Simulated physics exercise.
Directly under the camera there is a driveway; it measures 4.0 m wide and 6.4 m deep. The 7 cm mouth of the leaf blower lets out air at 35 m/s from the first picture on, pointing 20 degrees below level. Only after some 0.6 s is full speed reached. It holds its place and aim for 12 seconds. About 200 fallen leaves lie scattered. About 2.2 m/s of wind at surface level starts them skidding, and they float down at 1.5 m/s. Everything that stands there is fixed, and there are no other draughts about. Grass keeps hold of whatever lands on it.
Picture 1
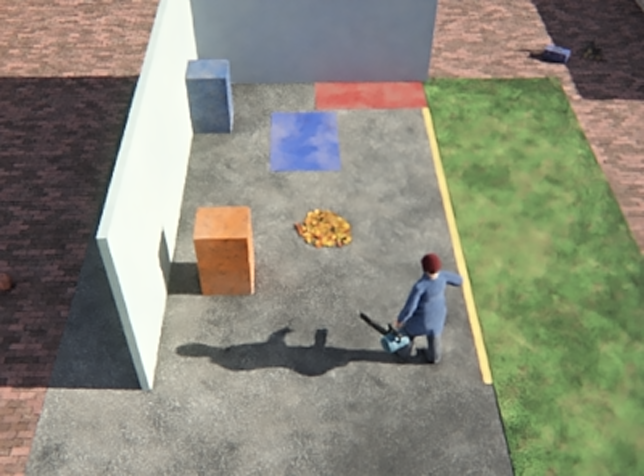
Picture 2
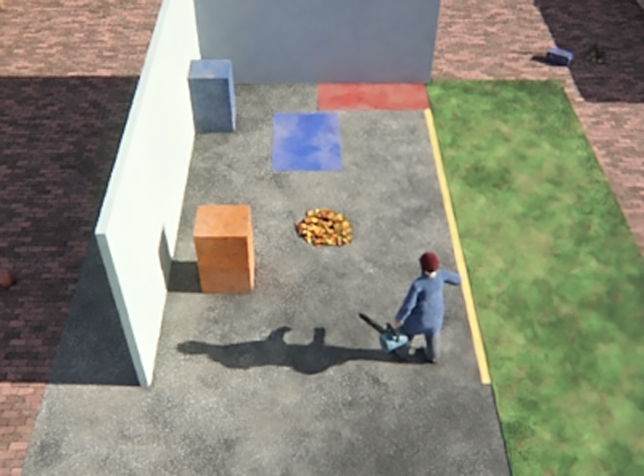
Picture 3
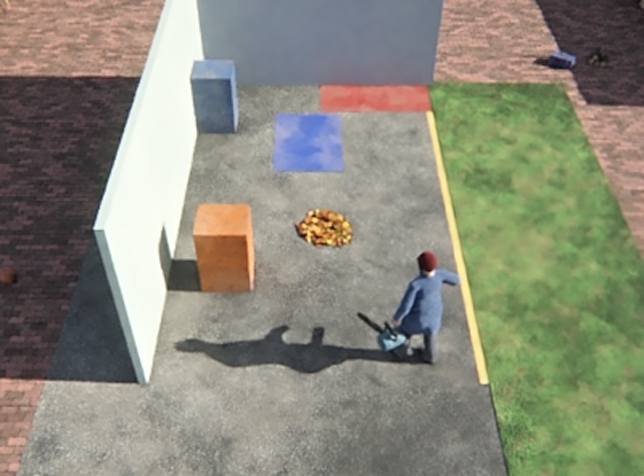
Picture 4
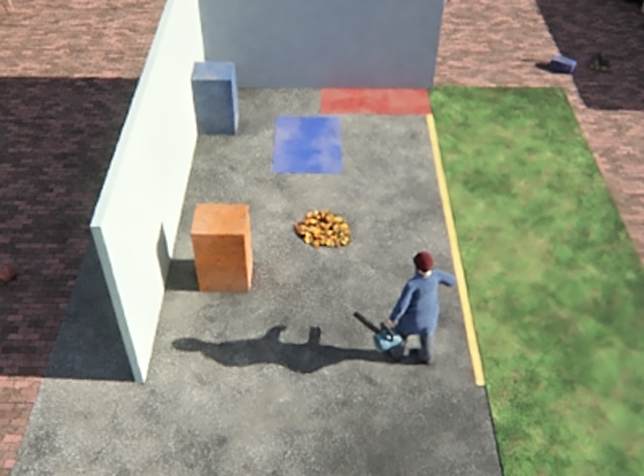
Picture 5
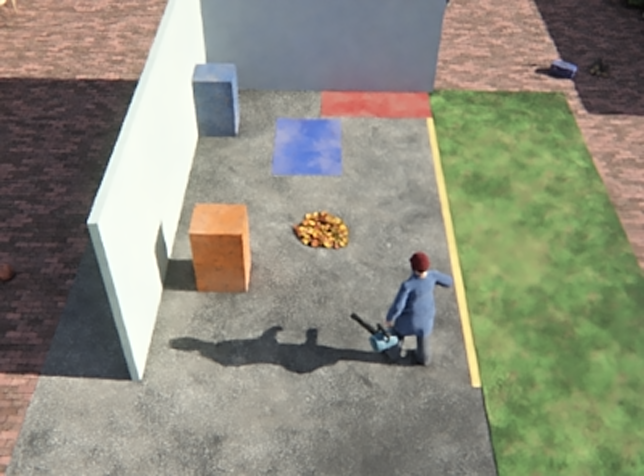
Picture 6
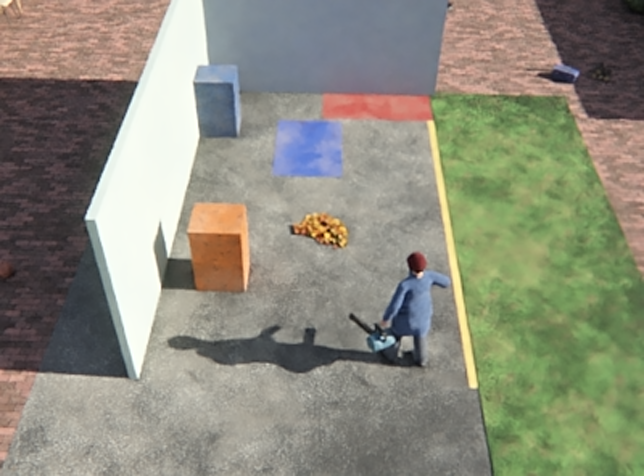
A paved driveway, seen from high above, lies between a pale wall on the left and a green lawn edged by a yellow line. An orange bin and a blue-grey bin stand by the wall, with blue and red patches near the back and orange-yellow leaves in the middle. The person in blue holds a leaf blower still while the view drifts slightly and a few leaves shift leftward.
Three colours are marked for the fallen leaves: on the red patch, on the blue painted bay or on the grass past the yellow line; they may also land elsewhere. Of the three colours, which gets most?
It is blue that takes the most.
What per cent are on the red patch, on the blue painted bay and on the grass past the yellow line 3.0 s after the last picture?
About 0 per cent red, 30 per cent blue and 0 per cent yellow.
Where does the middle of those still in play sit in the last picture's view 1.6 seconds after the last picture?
Their middle sits roughly at (313, 182) in the last view.
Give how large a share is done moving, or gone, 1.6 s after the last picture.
That works out to some 2 %.
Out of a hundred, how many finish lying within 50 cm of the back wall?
Estimate: Around 2 percent.
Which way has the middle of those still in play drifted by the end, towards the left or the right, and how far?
I'd say a left-hand move of around 0.2 m.
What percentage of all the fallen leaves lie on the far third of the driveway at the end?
It comes out near 60 in a hundred.
Then, 1.6 s after the last picture, 98 % are on the move or not yet settled, 0 % are on the red patch, 0 % on the grass past the yellow line and 16 % on the blue painted bay; the middle of those still in play is near (313, 182).
Then, 3.0 s after the last picture, 94 % are on the move or not yet settled, 0 % are on the red patch, 0 % on the grass past the yellow line and 32 % on the blue painted bay; the middle of those still in play is near (315, 172).
Then, 5.8 s after the last picture, 94 % are on the move or not yet settled, 0 % are on the red patch, 0 % on the grass past the yellow line and 36 % on the blue painted bay; the middle of those still in play is near (315, 164).
Then, 11.1 s after the last picture, at the end, 0 % are on the red patch, 0 % on the grass past the yellow line and 42 % on the blue painted bay; the middle of those still in play is near (312, 155).
